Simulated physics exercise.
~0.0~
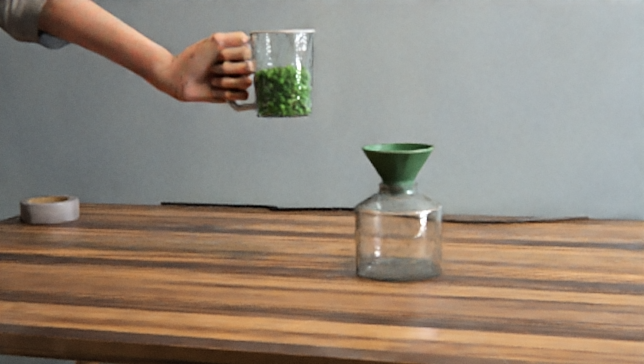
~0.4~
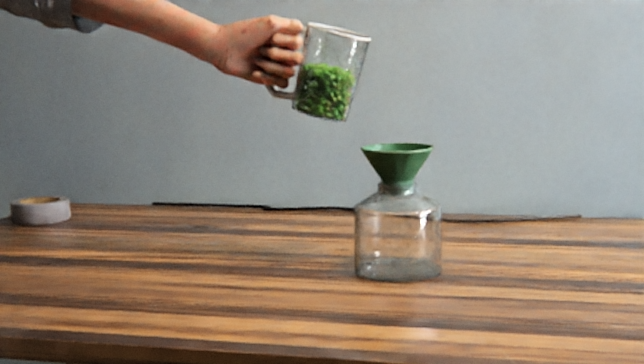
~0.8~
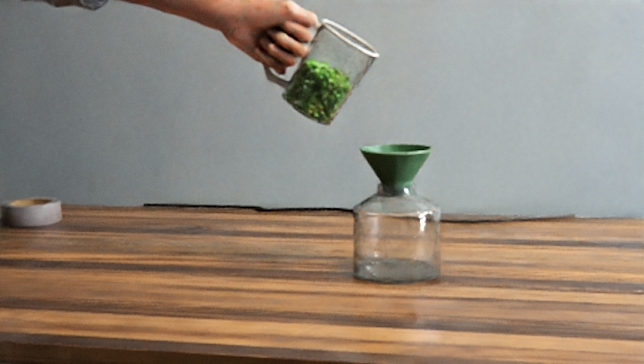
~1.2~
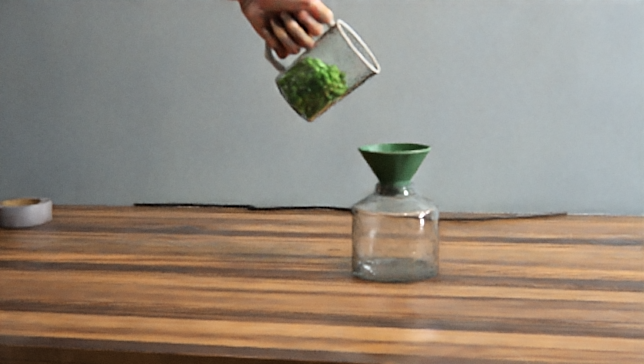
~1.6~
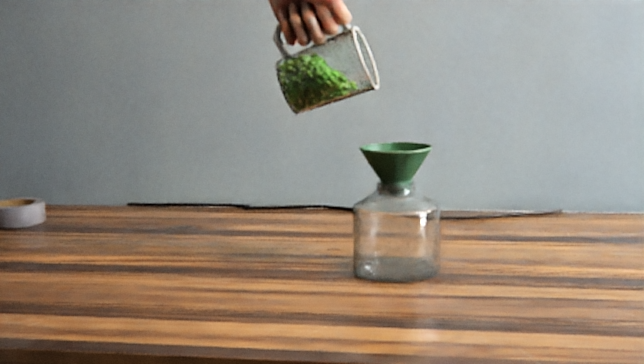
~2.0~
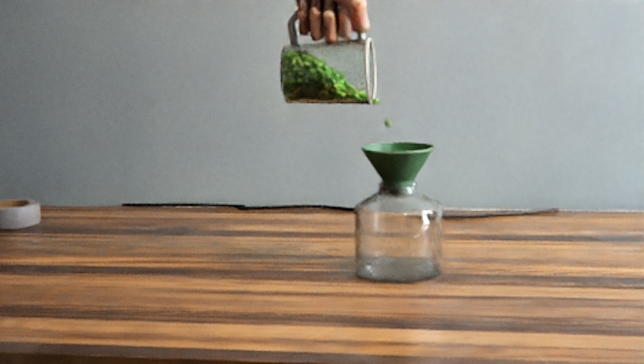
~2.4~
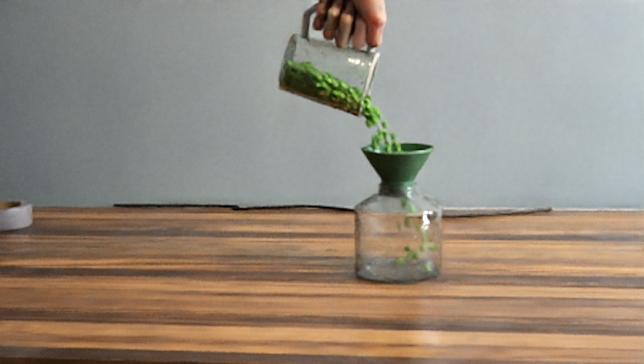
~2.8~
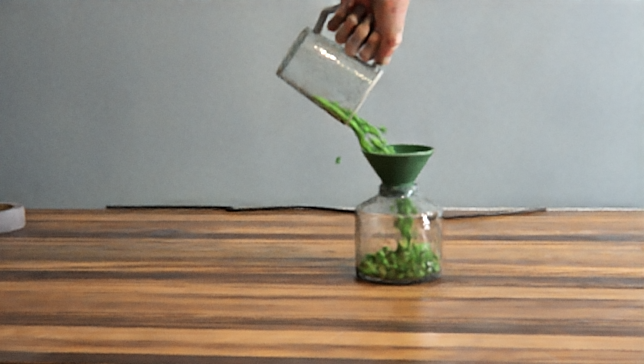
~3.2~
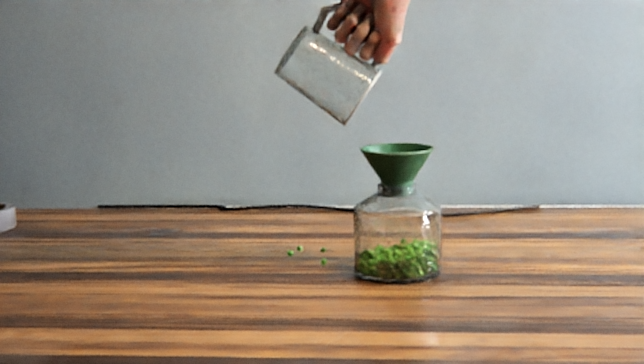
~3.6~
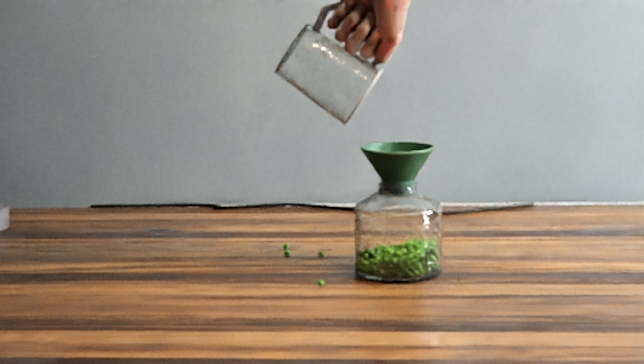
In the video, a hand moves a clear measuring cup of green peas rightward and tips it over a green funnel in a glass jar on a wooden table. The peas pour through until the cup is empty, nearly all settling in the jar, with a few scattered on the table.
